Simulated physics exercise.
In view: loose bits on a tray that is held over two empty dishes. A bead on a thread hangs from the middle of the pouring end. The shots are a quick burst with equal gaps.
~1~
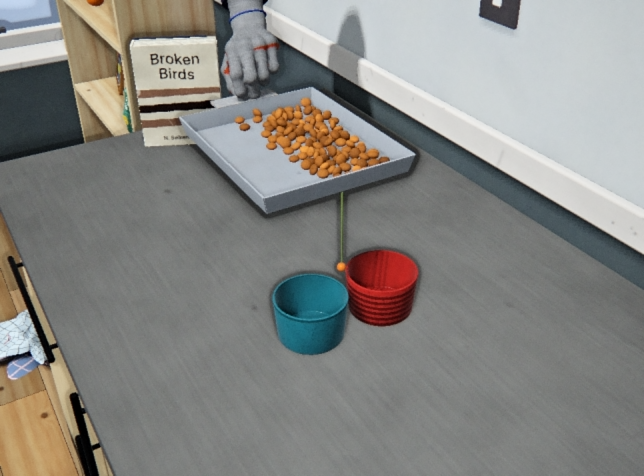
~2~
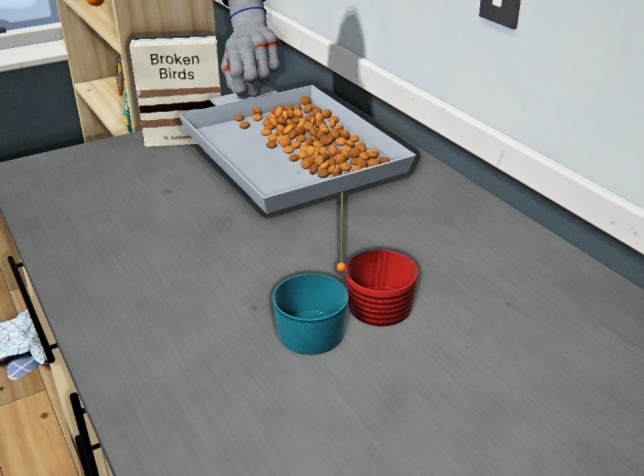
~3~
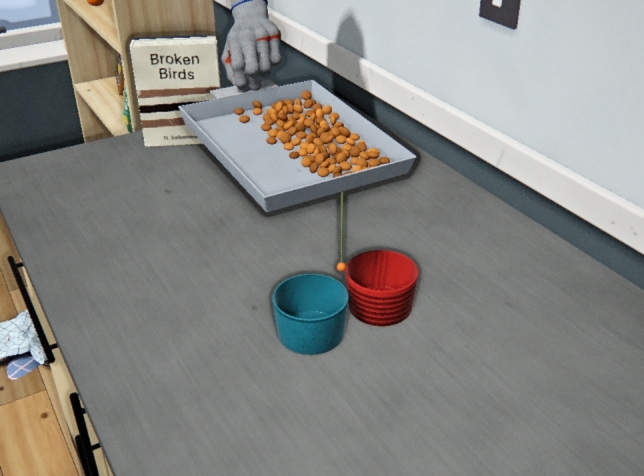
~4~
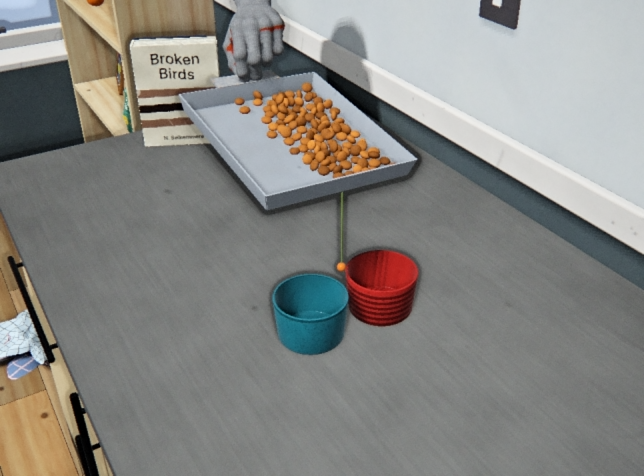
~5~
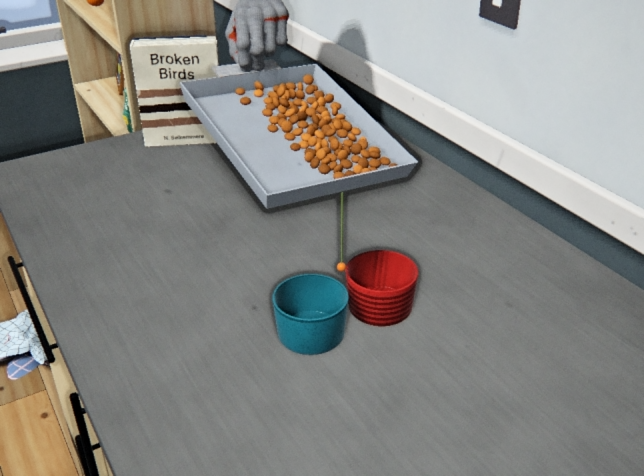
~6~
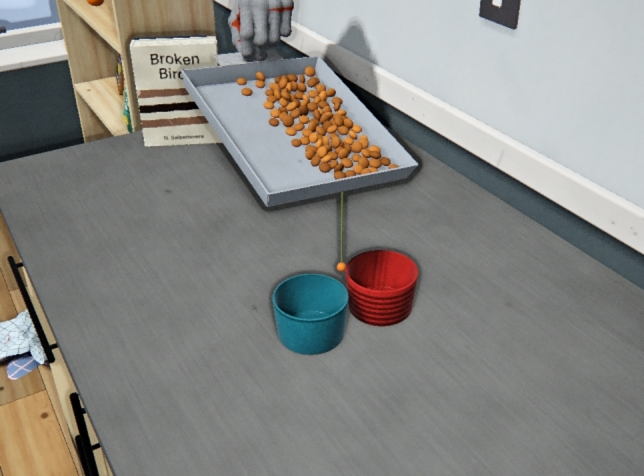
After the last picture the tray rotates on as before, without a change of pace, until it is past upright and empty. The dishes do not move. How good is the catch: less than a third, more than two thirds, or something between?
Together they catch between a third and two thirds.
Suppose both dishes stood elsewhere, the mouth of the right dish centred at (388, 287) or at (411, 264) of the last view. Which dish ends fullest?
In turn: The right one; the dish on the right.
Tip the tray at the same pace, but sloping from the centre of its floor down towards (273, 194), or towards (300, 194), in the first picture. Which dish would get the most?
The first try: Left. The second: The left dish.
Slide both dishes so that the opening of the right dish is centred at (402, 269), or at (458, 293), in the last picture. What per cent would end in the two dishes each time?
First some 80, then 10 per cent.
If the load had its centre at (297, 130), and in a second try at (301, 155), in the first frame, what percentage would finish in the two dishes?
Near 50 % and 40 %.
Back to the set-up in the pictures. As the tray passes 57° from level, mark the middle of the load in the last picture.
Around (367, 136).
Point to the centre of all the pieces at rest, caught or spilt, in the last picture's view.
At about (405, 304).
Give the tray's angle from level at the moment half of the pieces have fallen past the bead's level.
Around 90° of tilt.
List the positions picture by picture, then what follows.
Corners of the pouring end at (266, 195) and (409, 154), level; middle of the load at (312, 141), bits of cat kibble; left dish at (329, 332); right dish at (401, 304); bead on its thread at (342, 267), in the first picture.
Corners of the pouring end at (266, 194) and (409, 154), level; middle of the load at (312, 140), in the second picture.
Corners of the pouring end at (267, 193) and (410, 155), tipped barely, lowest at the right corner; middle of the load at (312, 137), in the third picture.
Corners of the pouring end at (268, 192) and (410, 158), tipped a little, lowest at the right corner; middle of the load at (313, 132), in the fourth picture.
Corners of the pouring end at (269, 191) and (411, 160), tipped a little, lowest at the right corner; middle of the load at (313, 127), in the fifth picture.
Corners of the pouring end at (271, 190) and (412, 162), tipped clearly, lowest at the right corner; middle of the load at (314, 123); left dish at (329, 332); right dish at (401, 304), in the sixth picture.
Soon, tray tipped steeply; all on the tray.
A while on, tray tipped right over; about half on the tray; a small part in the right dish; about a quarter outside both; about a quarter in the air.
Towards the end, tray tipped past a quarter turn; about half in the right dish; about half outside both.
Finally, tray tipped past a quarter turn; none in the left dish; about half in the right dish; about half outside both.
